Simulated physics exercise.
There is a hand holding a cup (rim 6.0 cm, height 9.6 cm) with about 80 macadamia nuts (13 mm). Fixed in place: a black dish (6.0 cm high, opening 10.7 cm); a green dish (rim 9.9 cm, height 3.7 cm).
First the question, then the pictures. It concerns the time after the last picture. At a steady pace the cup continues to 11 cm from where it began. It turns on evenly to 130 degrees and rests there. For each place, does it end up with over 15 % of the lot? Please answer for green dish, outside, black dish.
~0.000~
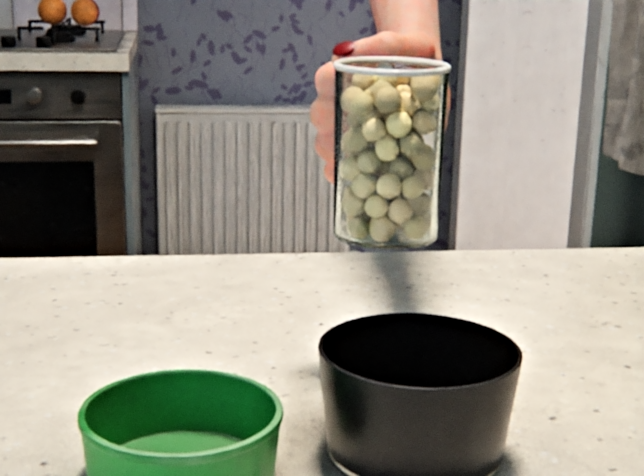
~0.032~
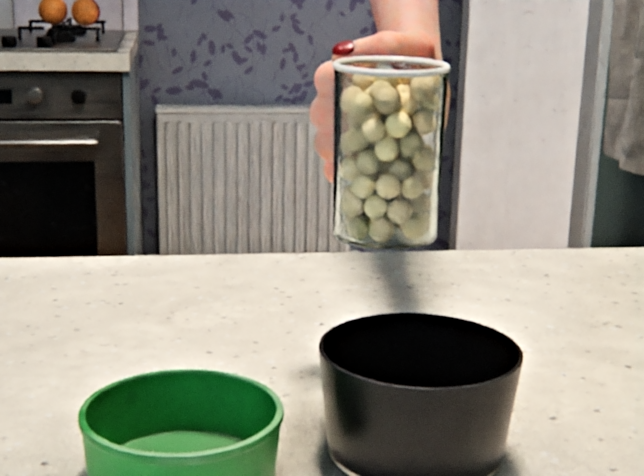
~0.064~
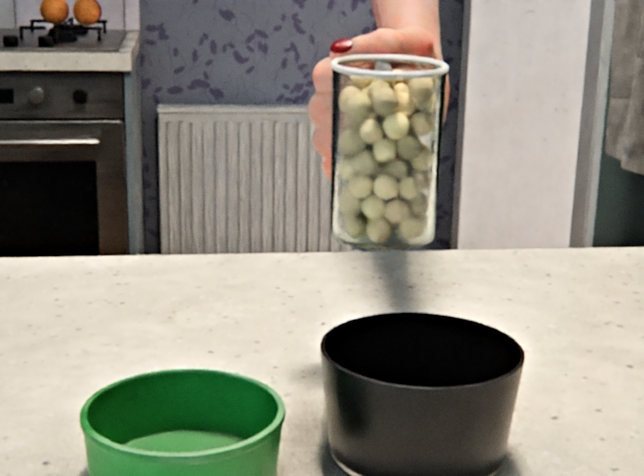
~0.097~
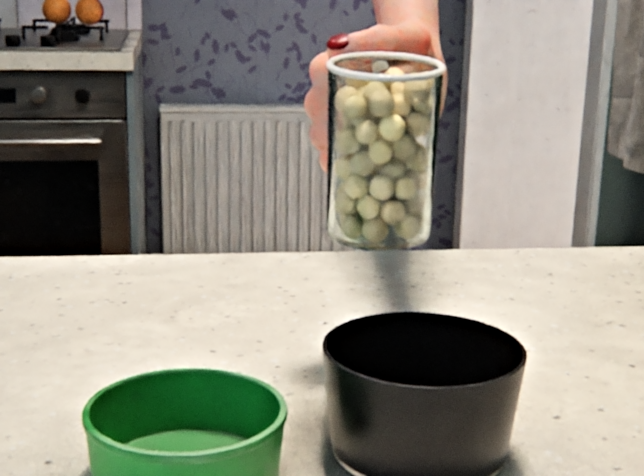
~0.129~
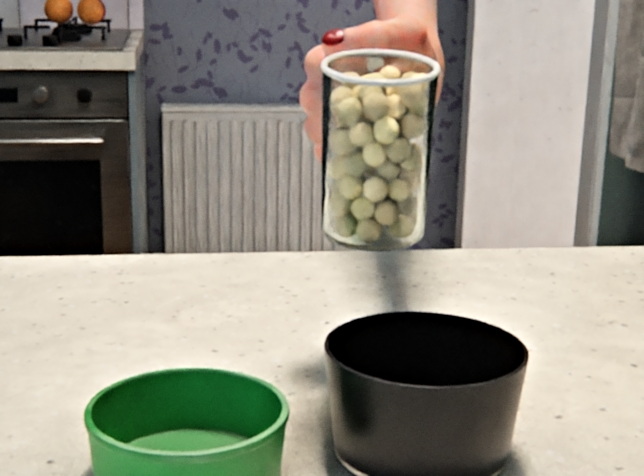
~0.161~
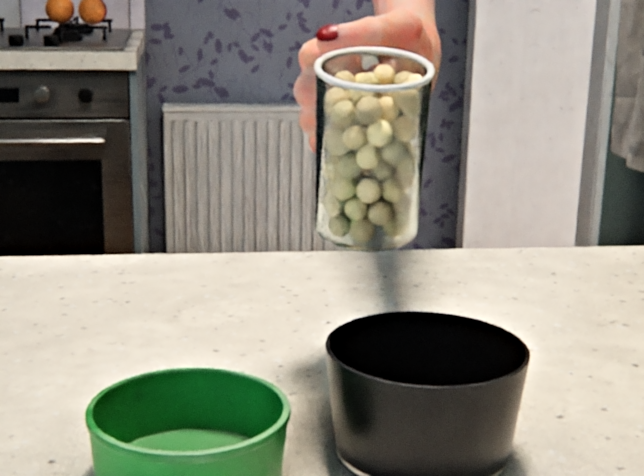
Green dish: Yes, outside: No, black dish: No.
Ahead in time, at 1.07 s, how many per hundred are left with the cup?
55 % of the load.
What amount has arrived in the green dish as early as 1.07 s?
Share at that moment: Near 35 per cent.
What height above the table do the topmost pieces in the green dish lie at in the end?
Around 4.5 centimetres above the table.
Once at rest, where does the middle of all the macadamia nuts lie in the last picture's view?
It sits close to (190, 447) in the last picture.
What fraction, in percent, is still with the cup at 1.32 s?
Estimated remainder: 0 %.
After 0.51 s, tilt 56 degrees; cup 100 %; middle of all pieces near (290, 152).
Then, at 0.80 s, tilt 91 degrees; cup 95 %; middle of all pieces near (221, 159).
After 1.07 s, tilt 125 degrees; green dish 35 %, cup 55 %, in the air 10 %; middle of all pieces near (193, 268).
Then, at 1.32 s, tilt 130 degrees; green dish 100 %; middle of all pieces near (189, 443).
At rest (2.0 s), outside 0 %, black dish 0 %, green dish 100 %, cup 0 %.
